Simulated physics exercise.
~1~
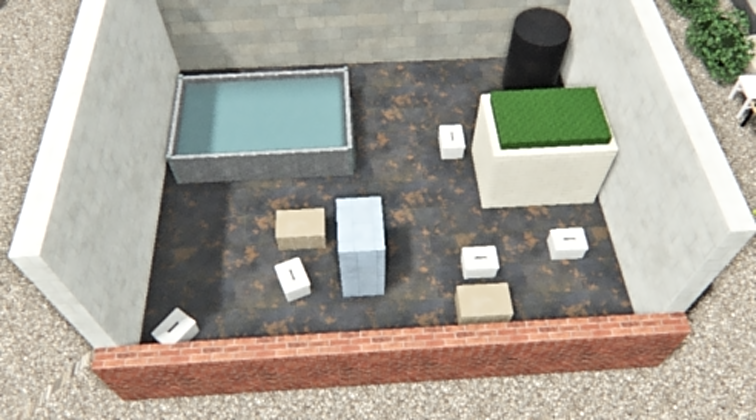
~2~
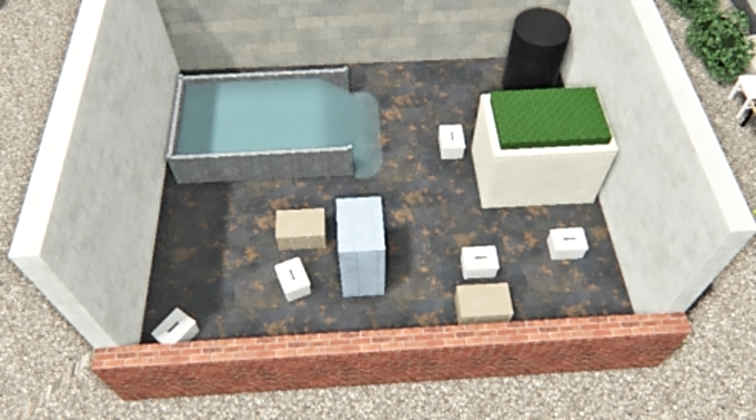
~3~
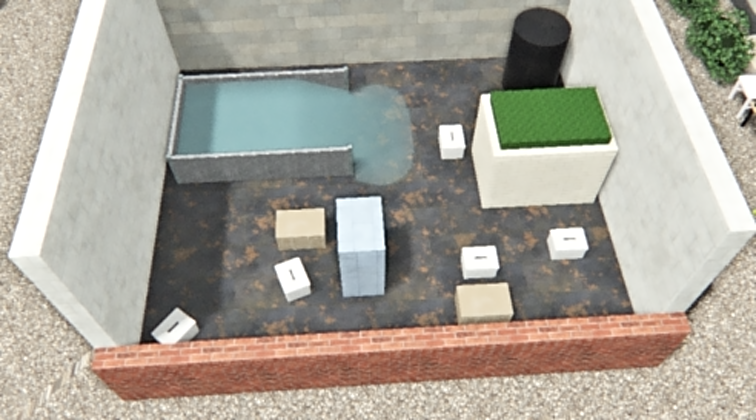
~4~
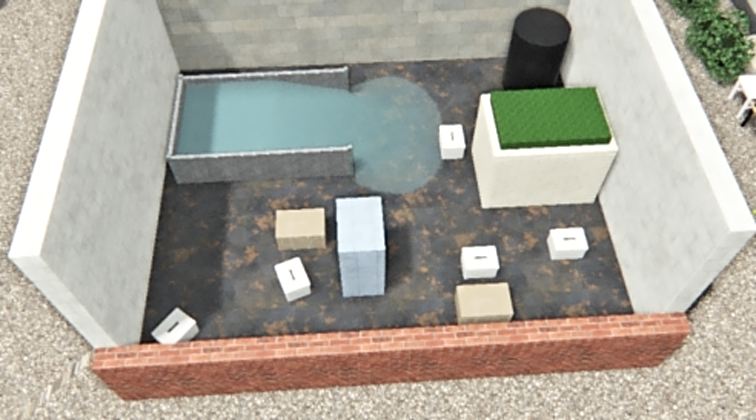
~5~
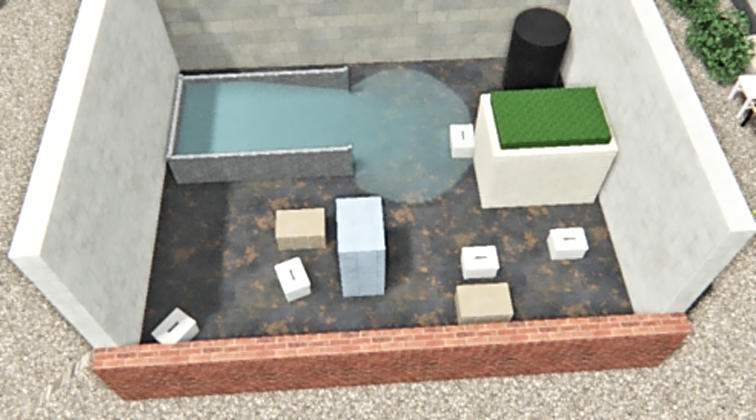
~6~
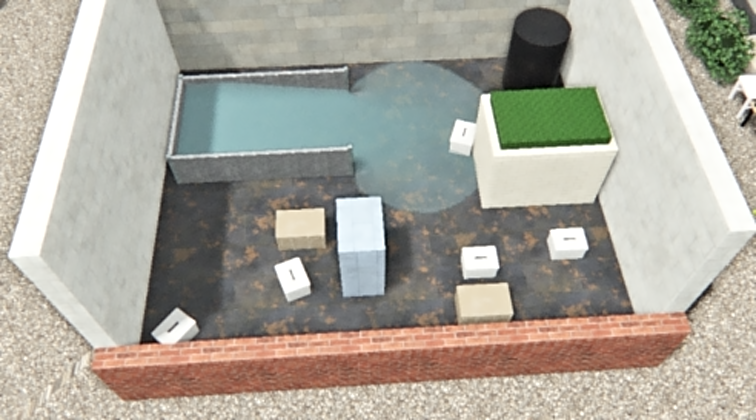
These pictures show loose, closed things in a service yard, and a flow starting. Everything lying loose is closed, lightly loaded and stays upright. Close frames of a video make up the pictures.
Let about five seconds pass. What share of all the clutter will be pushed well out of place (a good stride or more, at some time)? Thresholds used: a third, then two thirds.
The things swept well aside make up a smaller part than a third.
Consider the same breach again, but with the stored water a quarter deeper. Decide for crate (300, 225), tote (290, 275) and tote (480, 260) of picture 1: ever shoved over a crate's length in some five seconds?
Well, one by one: Not carried that far, not carried that far, carried that far.
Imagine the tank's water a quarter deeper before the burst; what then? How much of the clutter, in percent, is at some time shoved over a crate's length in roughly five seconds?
About 40 %.
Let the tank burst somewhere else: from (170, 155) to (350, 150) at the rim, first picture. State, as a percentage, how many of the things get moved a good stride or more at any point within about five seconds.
I'd guess close to 90 percent.
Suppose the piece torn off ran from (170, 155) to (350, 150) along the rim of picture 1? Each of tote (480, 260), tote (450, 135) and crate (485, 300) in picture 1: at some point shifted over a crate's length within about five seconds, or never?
Taking them in order, covered the distance, short of it, covered the distance.
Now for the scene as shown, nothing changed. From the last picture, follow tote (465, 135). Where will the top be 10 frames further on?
Roughly (567, 106).
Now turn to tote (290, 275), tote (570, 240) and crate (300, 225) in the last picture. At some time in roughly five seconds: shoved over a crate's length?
Short of that; short of that; short of that.
A moment on, 0 of 7 are well off their spots; 1 afloat.
Next, 1 of 7 are well off their spots; 2 afloat.
Later, 2 of 7 are well off their spots; 3 afloat.
In the end, 2 of 7 are well off their spots, and 2 have been at some point; 4 afloat.
